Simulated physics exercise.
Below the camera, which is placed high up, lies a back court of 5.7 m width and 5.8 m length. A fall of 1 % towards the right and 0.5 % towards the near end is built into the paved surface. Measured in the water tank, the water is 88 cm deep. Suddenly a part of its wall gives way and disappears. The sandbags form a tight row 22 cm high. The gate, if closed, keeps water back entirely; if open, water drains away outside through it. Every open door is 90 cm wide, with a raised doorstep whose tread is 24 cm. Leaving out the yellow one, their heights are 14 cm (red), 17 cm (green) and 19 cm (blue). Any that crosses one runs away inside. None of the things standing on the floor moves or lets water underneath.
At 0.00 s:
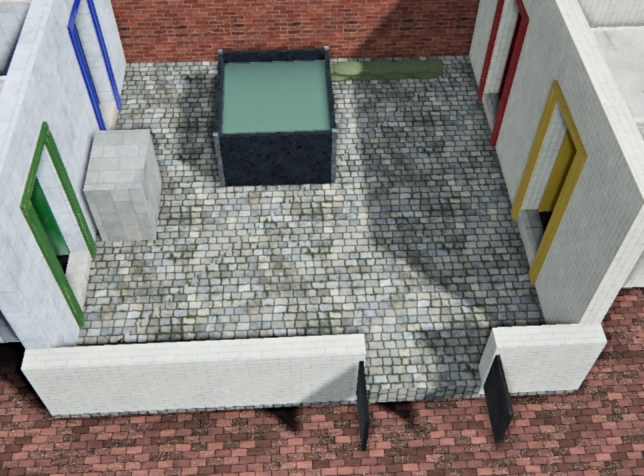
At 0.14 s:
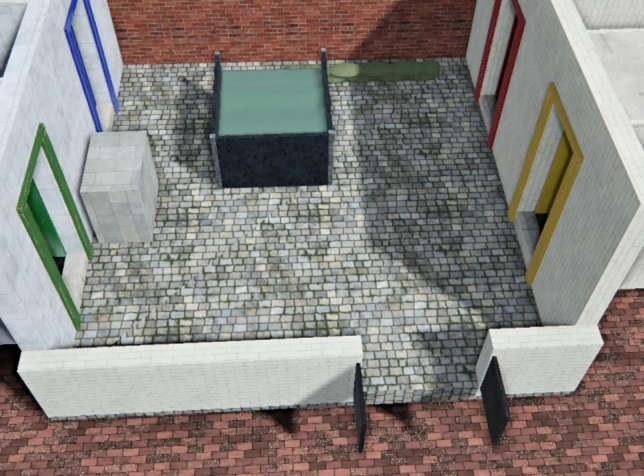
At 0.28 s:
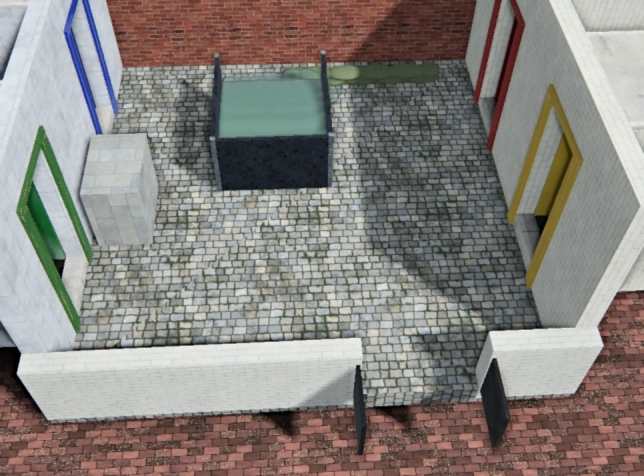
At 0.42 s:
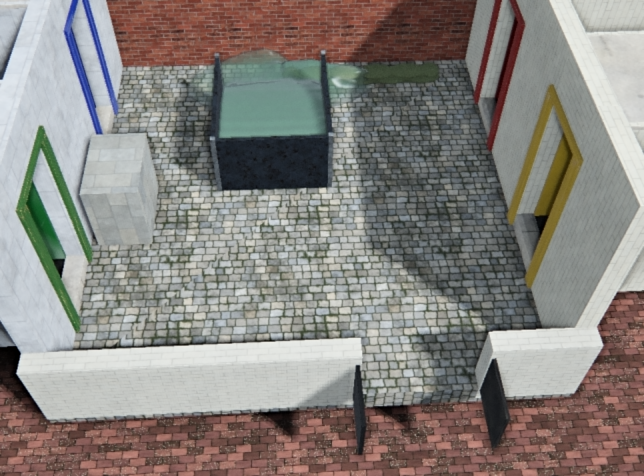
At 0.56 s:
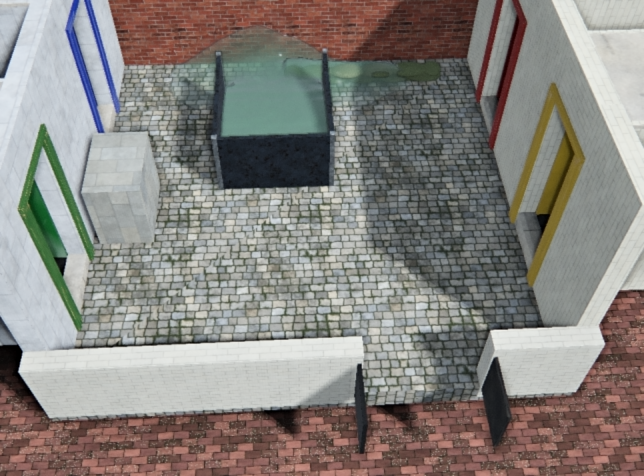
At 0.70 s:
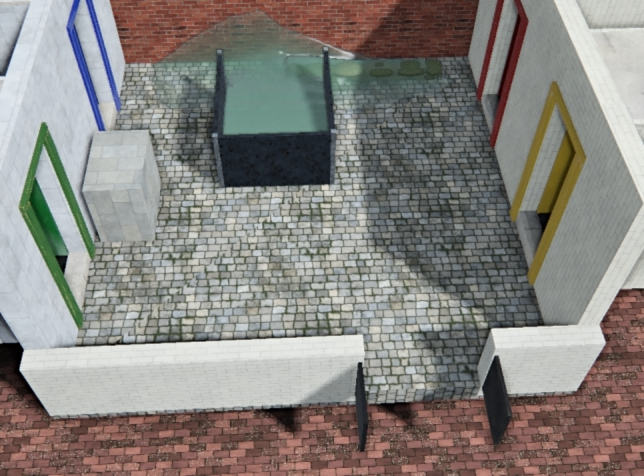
A dark-walled tank of green water stands toward the back of a cobbled courtyard, seen from high above, with a brick wall behind it. A pale block and green and blue doorframes are at left, red and yellow ones at right, and a low white wall with an open gateway in front. The tank's far side vanishes, and clear water pours out behind, spreading left and right along the brick wall.
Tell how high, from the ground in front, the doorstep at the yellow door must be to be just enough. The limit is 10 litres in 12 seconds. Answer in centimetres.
It must be about 7.5 cm high.
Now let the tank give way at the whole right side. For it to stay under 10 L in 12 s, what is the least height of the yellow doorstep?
About 16 cm.
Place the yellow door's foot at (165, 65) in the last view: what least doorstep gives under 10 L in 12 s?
About 30 cm.
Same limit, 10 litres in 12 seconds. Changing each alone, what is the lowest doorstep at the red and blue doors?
Close to 17 cm (red) and close to 17 cm (blue).
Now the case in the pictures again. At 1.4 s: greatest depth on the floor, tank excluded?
Around 55 centimetres.
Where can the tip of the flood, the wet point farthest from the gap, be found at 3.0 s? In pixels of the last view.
(70, 384).
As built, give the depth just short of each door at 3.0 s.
Red door 20 cm, green door 5 cm, yellow door 5 cm, blue door 17 cm.
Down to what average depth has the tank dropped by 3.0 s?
Around 19 cm on average.
After 1.4 s water covers 25 % of the floor, deepest (55 cm) near (126, 65); it has not reached the yellow door.
After 3.0 s water covers 50 % of the floor, deepest (36 cm) near (462, 58); 5 cm at the yellow door, 0 litres in over its 23 cm doorstep.
After 12.0 s water covers 95 % of the floor, deepest (10 cm) near (532, 364); 8 cm at the yellow door, 0 litres in over its 23 cm doorstep.
At the yellow door as built, the water arrived by 2.3 s and peaked near 10 cm at 9.8 s.
Run again over the same 12 s with other heights there, 13 litres in over 7 cm, 2 litres over 9.5 cm. The limit of 10 litres is kept from about 7.5 cm up.
